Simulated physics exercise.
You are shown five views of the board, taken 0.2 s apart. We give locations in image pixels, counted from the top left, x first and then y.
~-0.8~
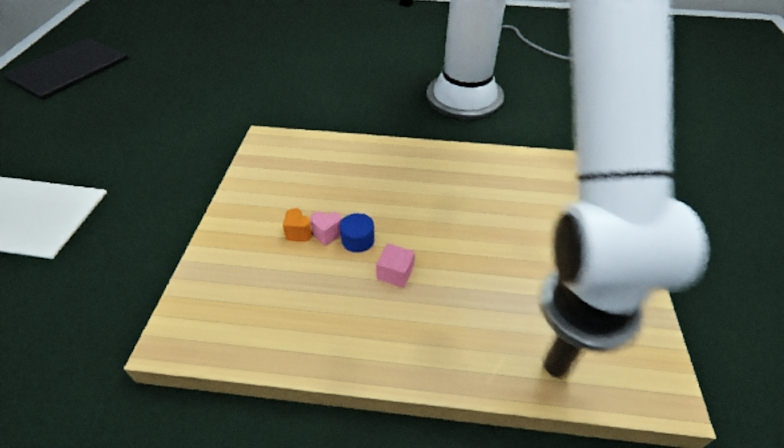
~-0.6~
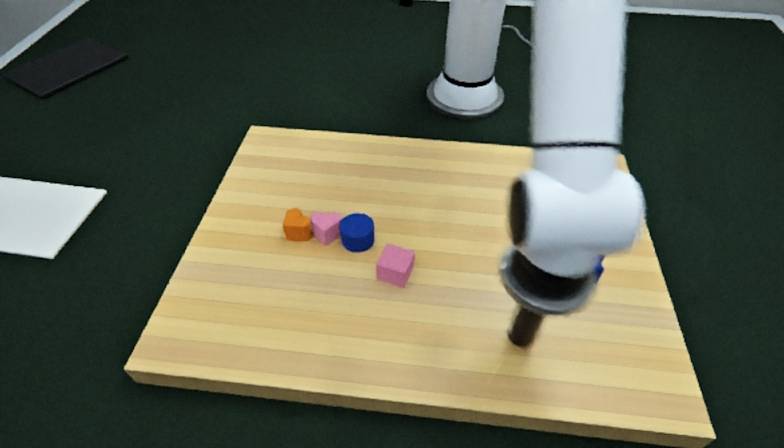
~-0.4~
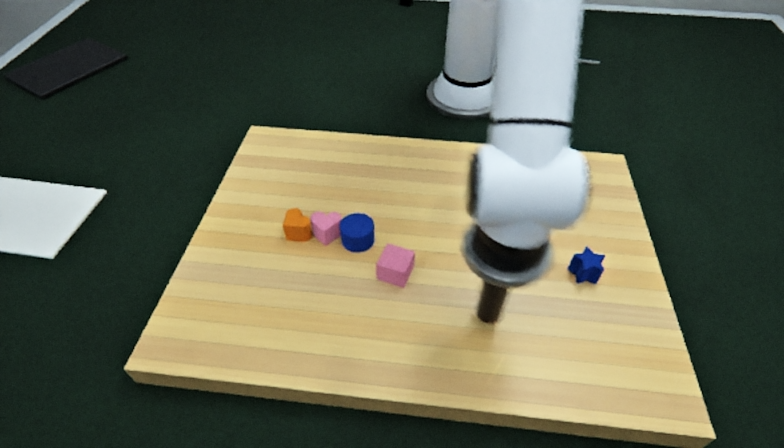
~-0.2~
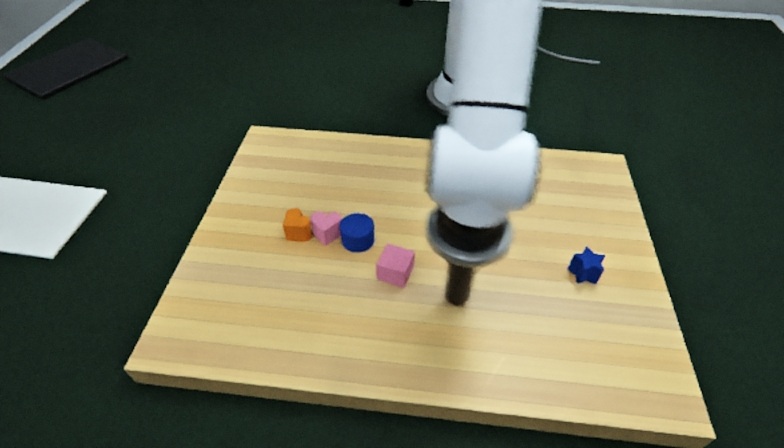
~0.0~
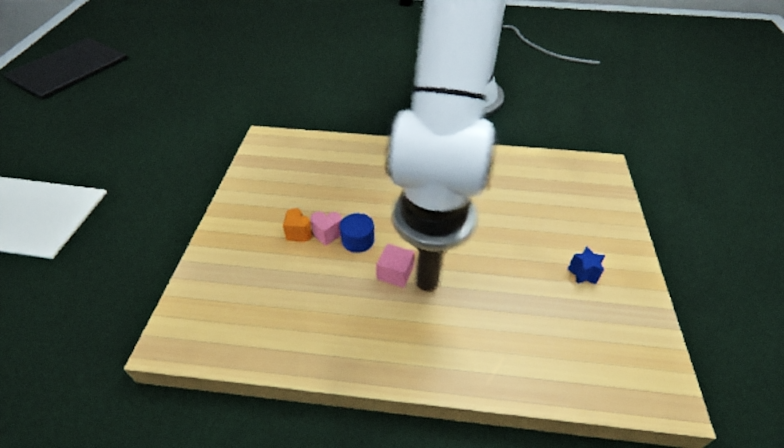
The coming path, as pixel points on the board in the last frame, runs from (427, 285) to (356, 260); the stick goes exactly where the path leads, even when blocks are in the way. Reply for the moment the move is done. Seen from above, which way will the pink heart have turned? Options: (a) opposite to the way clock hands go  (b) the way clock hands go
The one that fits is a, opposite to the way clock hands go.
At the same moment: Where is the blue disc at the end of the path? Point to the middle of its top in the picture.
Its top centre lands on (347, 203).
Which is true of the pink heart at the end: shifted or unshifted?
It is carried off its spot.
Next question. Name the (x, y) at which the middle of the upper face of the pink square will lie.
Pixel (346, 226).
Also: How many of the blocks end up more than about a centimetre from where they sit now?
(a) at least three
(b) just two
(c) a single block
(a)
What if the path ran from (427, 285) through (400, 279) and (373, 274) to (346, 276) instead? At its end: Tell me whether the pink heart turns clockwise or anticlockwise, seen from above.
The block turns counter-clockwise.
What follows on the original path. One third of the way, stick (402, 271); pink square (378, 250).
Two thirds of the way, stick (380, 263); orange heart (293, 219); pink heart (322, 215), turned 30° anticlockwise; blue disc (352, 214); pink square (360, 237), turned 40° clockwise.
At the end, stick (356, 255); orange heart (293, 219); pink heart (319, 211), turned 55° anticlockwise; blue disc (347, 203); pink square (346, 226), turned 60° clockwise.
